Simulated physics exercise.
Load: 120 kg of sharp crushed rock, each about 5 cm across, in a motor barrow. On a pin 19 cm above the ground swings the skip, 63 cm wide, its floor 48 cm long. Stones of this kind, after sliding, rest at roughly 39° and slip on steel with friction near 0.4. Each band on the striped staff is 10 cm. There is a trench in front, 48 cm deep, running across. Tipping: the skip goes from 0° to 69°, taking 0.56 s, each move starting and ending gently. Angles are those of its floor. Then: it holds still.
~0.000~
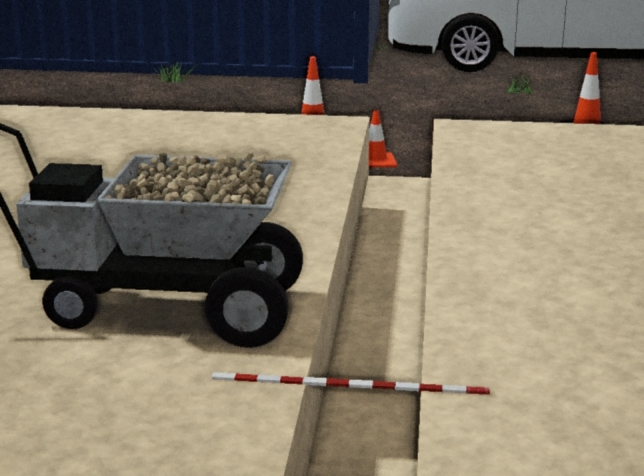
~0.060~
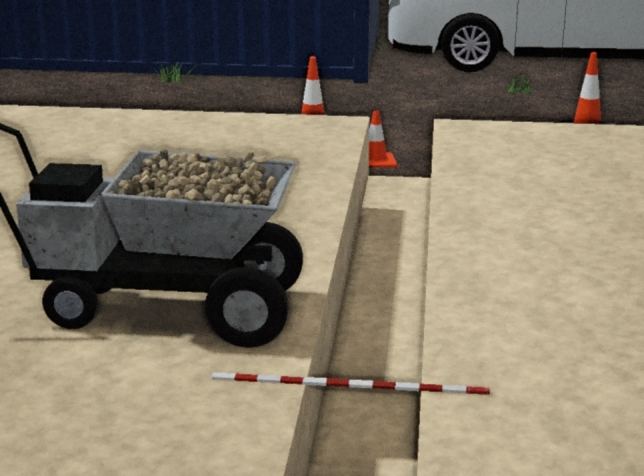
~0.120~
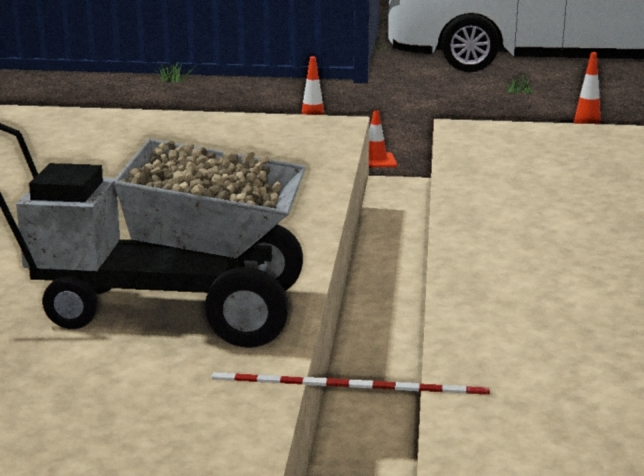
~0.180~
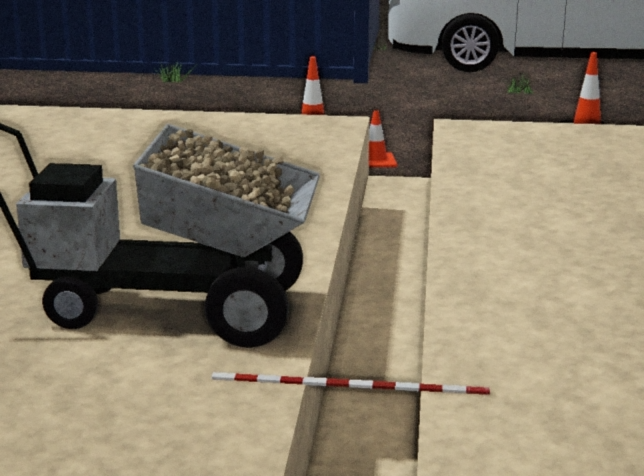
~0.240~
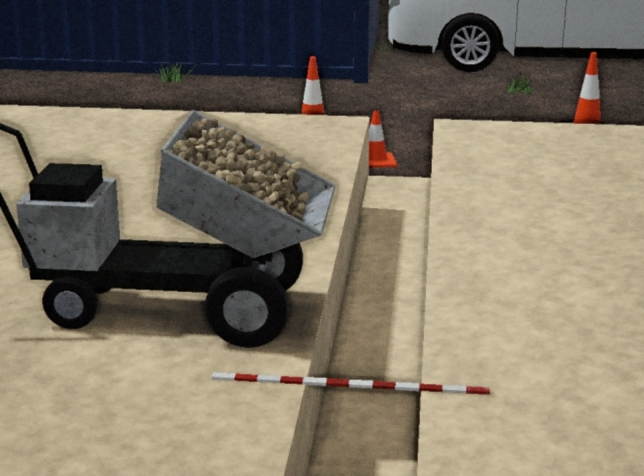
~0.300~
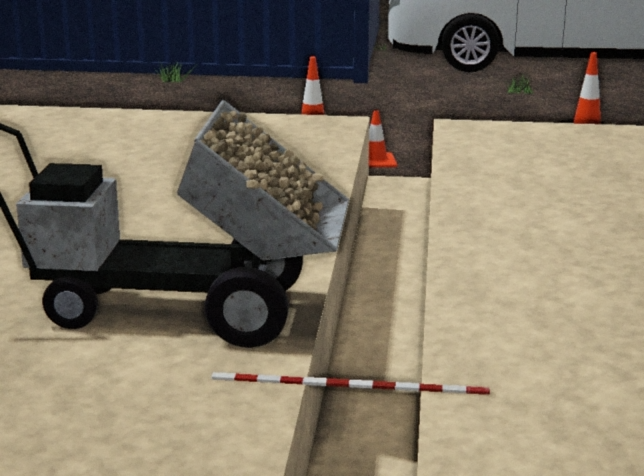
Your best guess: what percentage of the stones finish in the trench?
My guess is about 52 per cent.
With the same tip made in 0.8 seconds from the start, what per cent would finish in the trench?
About 65 percent, I'd say.
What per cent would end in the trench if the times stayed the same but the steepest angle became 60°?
It would be near 30 per cent.
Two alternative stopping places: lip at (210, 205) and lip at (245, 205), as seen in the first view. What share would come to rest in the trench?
Roughly 90 percent for the first, and 75 percent for the second.
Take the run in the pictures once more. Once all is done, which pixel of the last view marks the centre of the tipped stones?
Somewhere near pixel (414, 390).
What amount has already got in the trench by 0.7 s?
Roughly 25 percent of the load.
After 0.4 s the floor is at 58°; 100 % in the skip; the foremost stones are at (350, 227).
After 0.7 s the floor is at 69°; 70 % in the skip, 27 % in the trench, 3 % past the trench; the foremost stones are at (440, 324).
After 1.0 s the floor is at 69°; 24 % in the skip, 39 % in the trench, 38 % past the trench; the foremost stones are at (597, 322).
After 3.0 s the floor is at 69°; 11 % in the skip, 52 % in the trench, 37 % past the trench; the foremost stones are past the picture's edge.
